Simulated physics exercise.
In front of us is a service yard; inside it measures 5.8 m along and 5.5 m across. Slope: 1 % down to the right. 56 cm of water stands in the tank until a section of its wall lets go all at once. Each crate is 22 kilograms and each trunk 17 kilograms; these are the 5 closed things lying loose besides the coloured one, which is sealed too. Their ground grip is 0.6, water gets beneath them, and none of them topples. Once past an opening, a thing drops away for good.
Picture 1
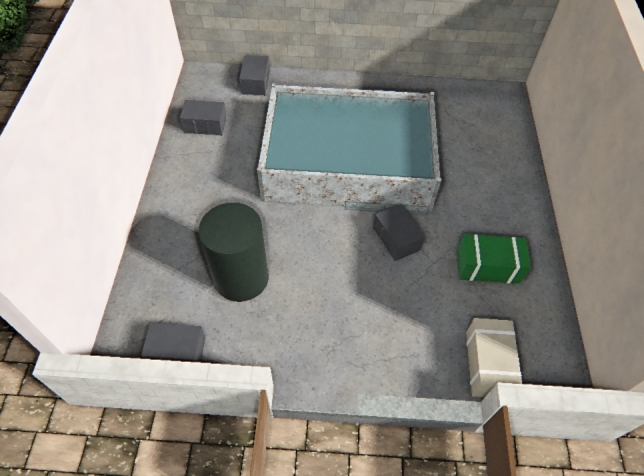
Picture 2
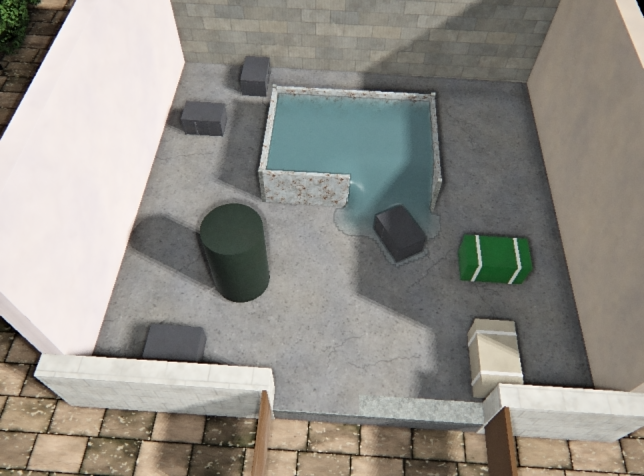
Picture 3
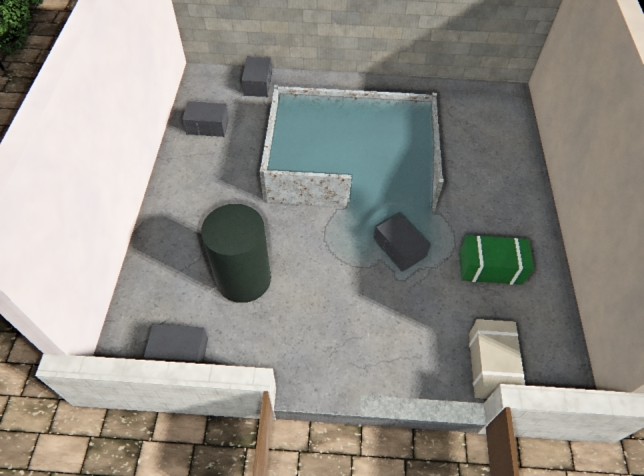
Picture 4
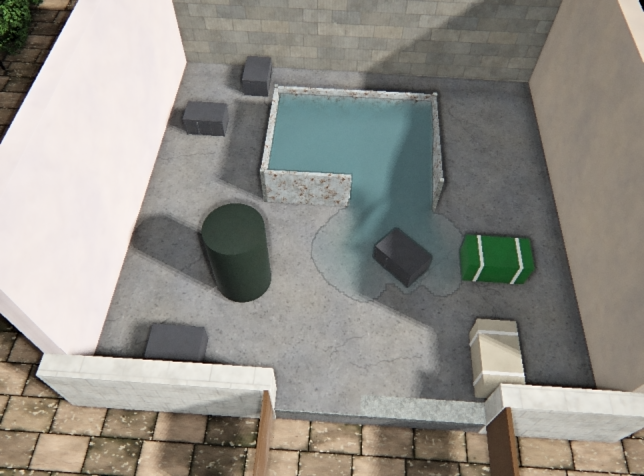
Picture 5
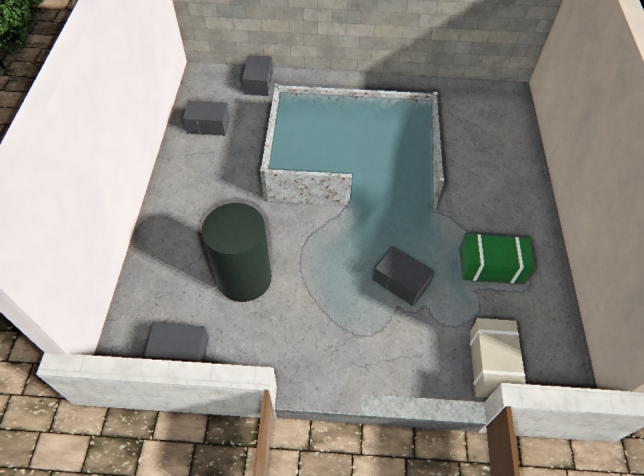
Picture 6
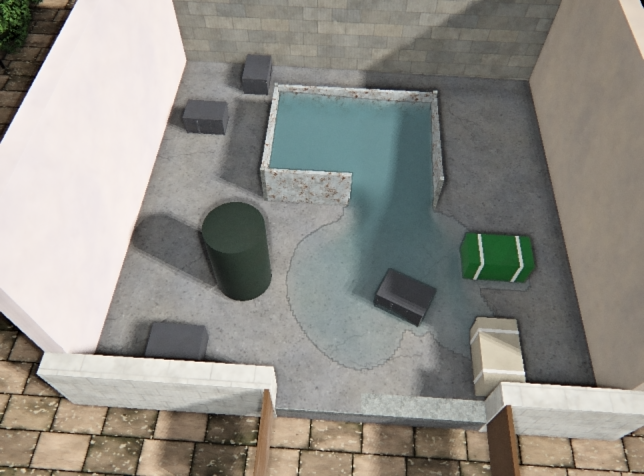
A paved service yard with pale side walls and a brick back wall is seen from high above its open front. A speckled tank of blue-green water stands at the back, with a dark green cylinder left of centre, dark grey boxes around the floor, and a green white-striped trunk and a cream box at right. The tank's front opens at right and water spreads forward, nudging the nearest grey box slightly.
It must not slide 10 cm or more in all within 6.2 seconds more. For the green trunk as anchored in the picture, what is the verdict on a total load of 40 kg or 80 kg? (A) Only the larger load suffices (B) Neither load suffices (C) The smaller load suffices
Answer: A.
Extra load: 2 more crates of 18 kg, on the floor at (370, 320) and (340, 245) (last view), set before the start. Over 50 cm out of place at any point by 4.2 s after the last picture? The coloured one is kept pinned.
Result, in order - above threshold; above threshold.
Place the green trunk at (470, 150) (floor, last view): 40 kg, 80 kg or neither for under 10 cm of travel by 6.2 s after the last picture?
Short version: The lighter already works.
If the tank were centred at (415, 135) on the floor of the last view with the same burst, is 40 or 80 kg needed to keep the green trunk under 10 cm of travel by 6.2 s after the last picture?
Then both masses fall short.
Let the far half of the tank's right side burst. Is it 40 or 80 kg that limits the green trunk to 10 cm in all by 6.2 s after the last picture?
Under that change, the first option suffices.
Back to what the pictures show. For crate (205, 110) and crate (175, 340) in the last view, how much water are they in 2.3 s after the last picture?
Depths: Near 0 cm, then near 4 cm.
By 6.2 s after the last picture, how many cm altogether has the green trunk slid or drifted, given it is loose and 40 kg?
About 200 cm altogether.
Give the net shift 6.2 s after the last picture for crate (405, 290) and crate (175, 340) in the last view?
Result - first: Washed out, second: 0 cm.
Then, 0.6 s after the last picture the green trunk would be 18 cm from its start with 40 kg and 0 cm from its start with 80 kg; 9 cm of water round it then.
Then, 2.3 s after the last picture the green trunk would be 77 cm from its start with 40 kg and 0 cm from its start with 80 kg; 6 cm of water round it then.
Then, 4.2 s after the last picture the green trunk would be 77 cm from its start with 40 kg and 0 cm from its start with 80 kg; 8 cm of water round it then.
Then, 6.2 s after the last picture the green trunk would be 77 cm from its start with 40 kg and 0 cm from its start with 80 kg; 5 cm of water round it then.
